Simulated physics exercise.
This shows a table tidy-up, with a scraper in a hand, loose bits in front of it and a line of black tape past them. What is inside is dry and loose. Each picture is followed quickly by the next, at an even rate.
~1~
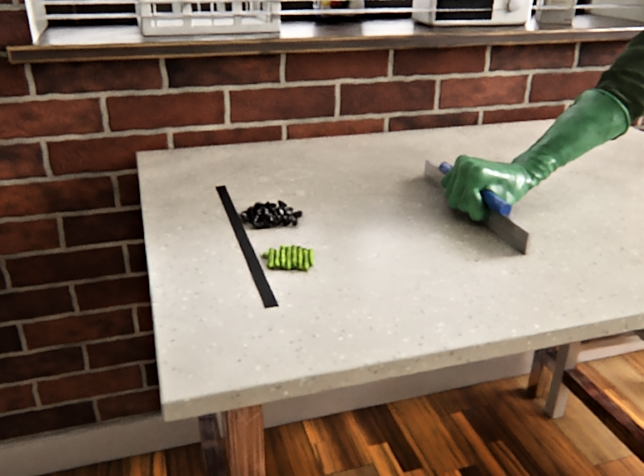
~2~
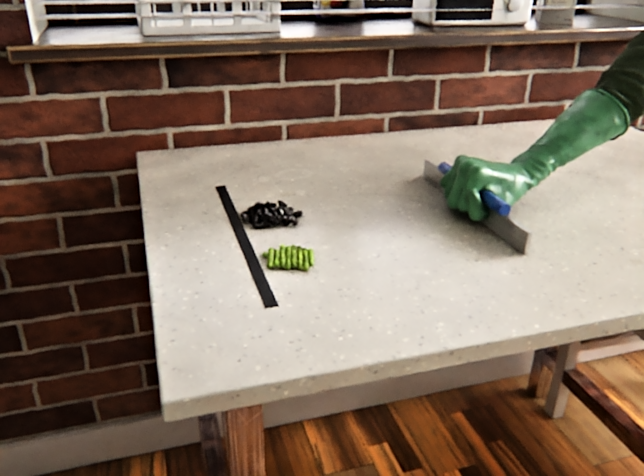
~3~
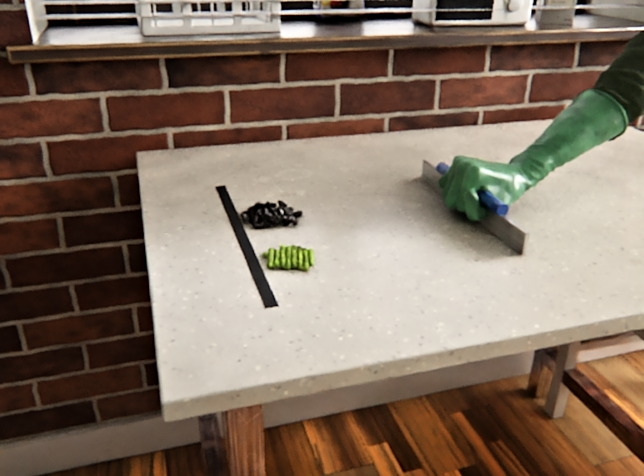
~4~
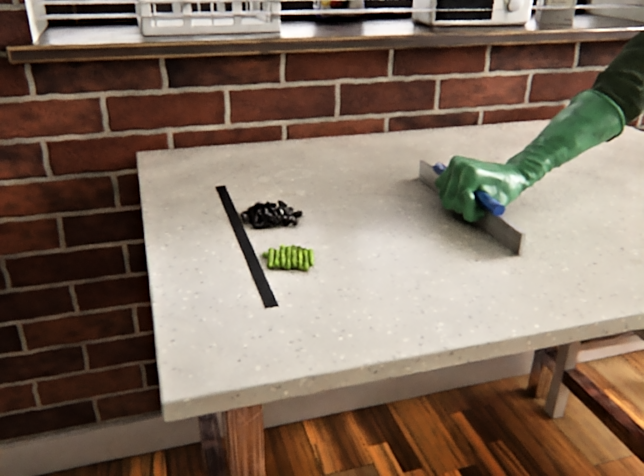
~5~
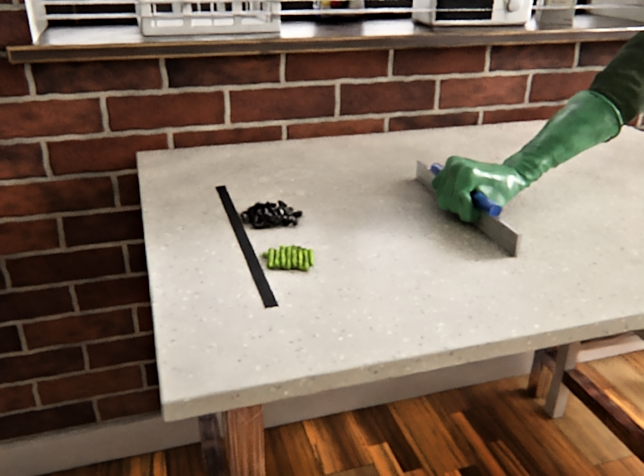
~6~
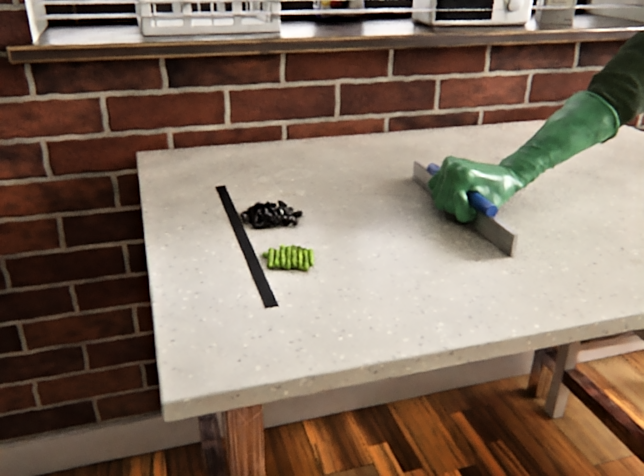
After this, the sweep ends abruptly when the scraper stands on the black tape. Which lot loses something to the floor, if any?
Here the near lot keeps clear of the drop, and the far lot keeps clear of the drop.
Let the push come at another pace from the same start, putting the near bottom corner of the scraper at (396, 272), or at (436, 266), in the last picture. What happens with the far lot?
Earlier try: It partly goes over. Later try: It stays put completely.
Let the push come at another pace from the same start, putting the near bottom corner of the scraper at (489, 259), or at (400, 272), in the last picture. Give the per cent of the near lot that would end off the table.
Lab note: Try 1 0 in a hundred, try 2 100 in a hundred.
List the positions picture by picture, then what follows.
The first frame shows scraper (520, 236), at rest; black tape (222, 191), well back from the edge; edge at (146, 250); near lot (288, 257), some dried peas; far lot (264, 215), some black beans.
The second frame shows scraper (520, 236); far lot (264, 215).
The third frame shows scraper (517, 237); near lot (288, 257).
The fourth frame shows scraper (514, 237); far lot (264, 215).
The fifth frame shows scraper (510, 238); near lot (288, 257).
The sixth frame shows scraper (506, 238); black tape (222, 191); edge at (146, 250); near lot (288, 257); far lot (264, 215).
Then, 1.75 s later than the last frame, scraper still moving, near (351, 204); near lot all on the table, its front near (270, 265); far lot all on the table, its front near (246, 219).
Then, 3.52 s later than the last frame, scraper stopped at the black tape; near lot all on the table, its front near (218, 274); far lot all on the table, its front near (190, 224).
When it is over, scraper stopped at the black tape; near lot all on the table, its front near (218, 274); far lot all on the table, its front near (190, 224).
